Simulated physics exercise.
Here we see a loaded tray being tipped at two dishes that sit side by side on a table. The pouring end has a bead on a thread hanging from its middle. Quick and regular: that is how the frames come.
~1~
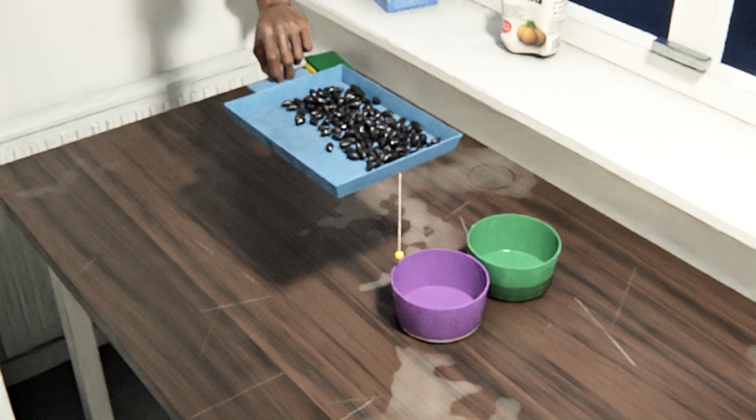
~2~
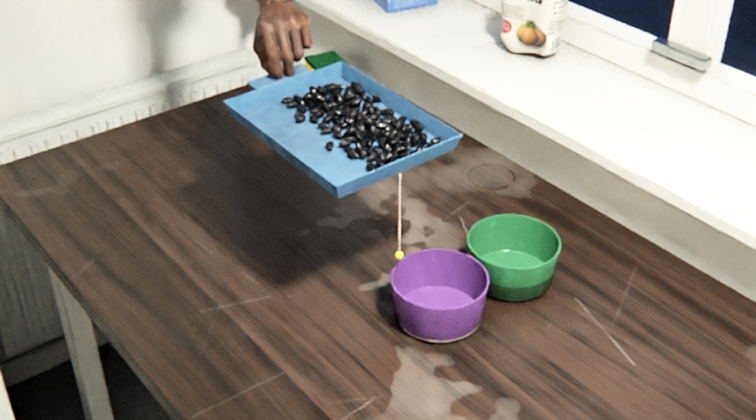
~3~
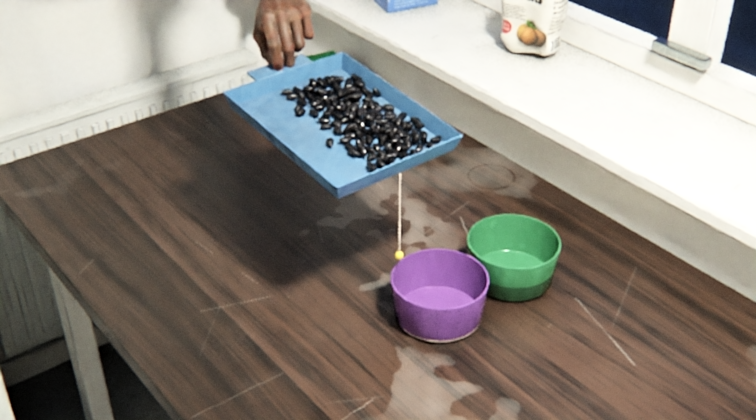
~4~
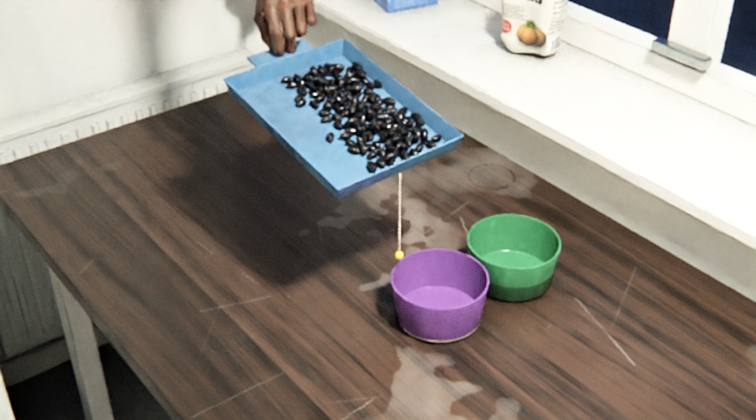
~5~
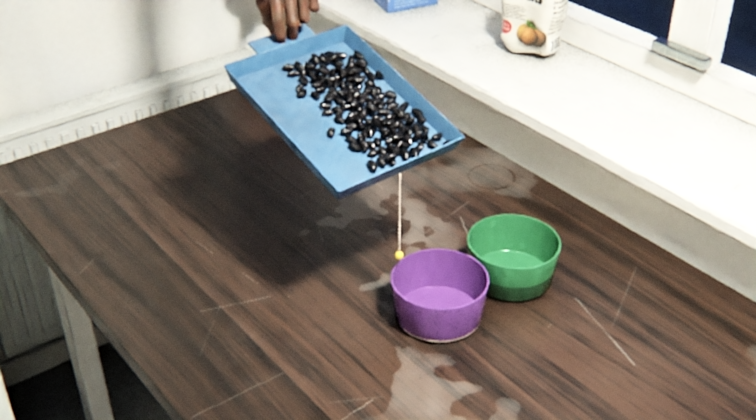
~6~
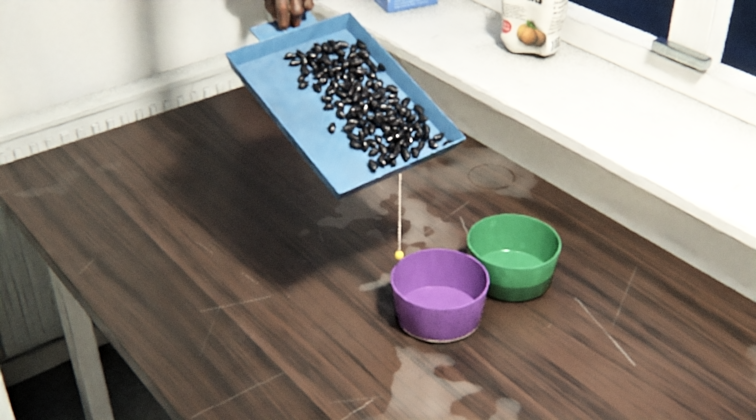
A hand tilting a blue tray of black beans more steeply above a purple bowl and a green bowl on a wooden table.
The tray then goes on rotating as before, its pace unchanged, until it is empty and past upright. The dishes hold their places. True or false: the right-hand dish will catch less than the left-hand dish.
True.
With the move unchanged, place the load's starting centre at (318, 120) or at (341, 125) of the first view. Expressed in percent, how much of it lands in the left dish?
Near 40 % and 40 %.
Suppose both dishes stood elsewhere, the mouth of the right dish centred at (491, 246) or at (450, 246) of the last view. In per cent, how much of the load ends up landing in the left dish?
Roughly 60 % and 30 %.
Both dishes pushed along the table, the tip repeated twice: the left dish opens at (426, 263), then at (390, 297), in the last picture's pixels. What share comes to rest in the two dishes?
In order, about 20 and 80 in a hundred.
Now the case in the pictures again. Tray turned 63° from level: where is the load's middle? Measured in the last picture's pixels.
I'd put it at about (398, 136).
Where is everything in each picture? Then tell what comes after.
In the first frame, corners of the pouring end (337, 182) and (455, 134), level; middle of the load (360, 119), black beans; left dish (471, 318); right dish (545, 278); bead on its thread (399, 255).
In the second frame, corners of the pouring end (338, 182) and (455, 134), level; middle of the load (361, 118).
In the third frame, corners of the pouring end (338, 183) and (456, 134), tipped barely, level across its low end; middle of the load (361, 113).
In the fourth frame, corners of the pouring end (339, 184) and (457, 135), tipped a little, level across its low end; middle of the load (362, 106).
In the fifth frame, corners of the pouring end (340, 186) and (458, 135), tipped clearly, level across its low end; middle of the load (363, 100).
In the sixth frame, corners of the pouring end (341, 187) and (459, 136), tipped clearly, level across its low end; middle of the load (365, 94); left dish (471, 318); right dish (545, 278).
Just after the last frame, tray tipped steeply; almost all on the tray; just a few in the air.
A moment on, tray tipped past a quarter turn; roughly half on the tray; roughly a quarter in the left dish; about a tenth outside both; roughly a third in the air.
Further on, tray tipped past a quarter turn; roughly half in the left dish; just a few in the right dish; roughly half outside both.
When it is over, tray tipped past a quarter turn; roughly half in the left dish; just a few in the right dish; roughly half outside both.
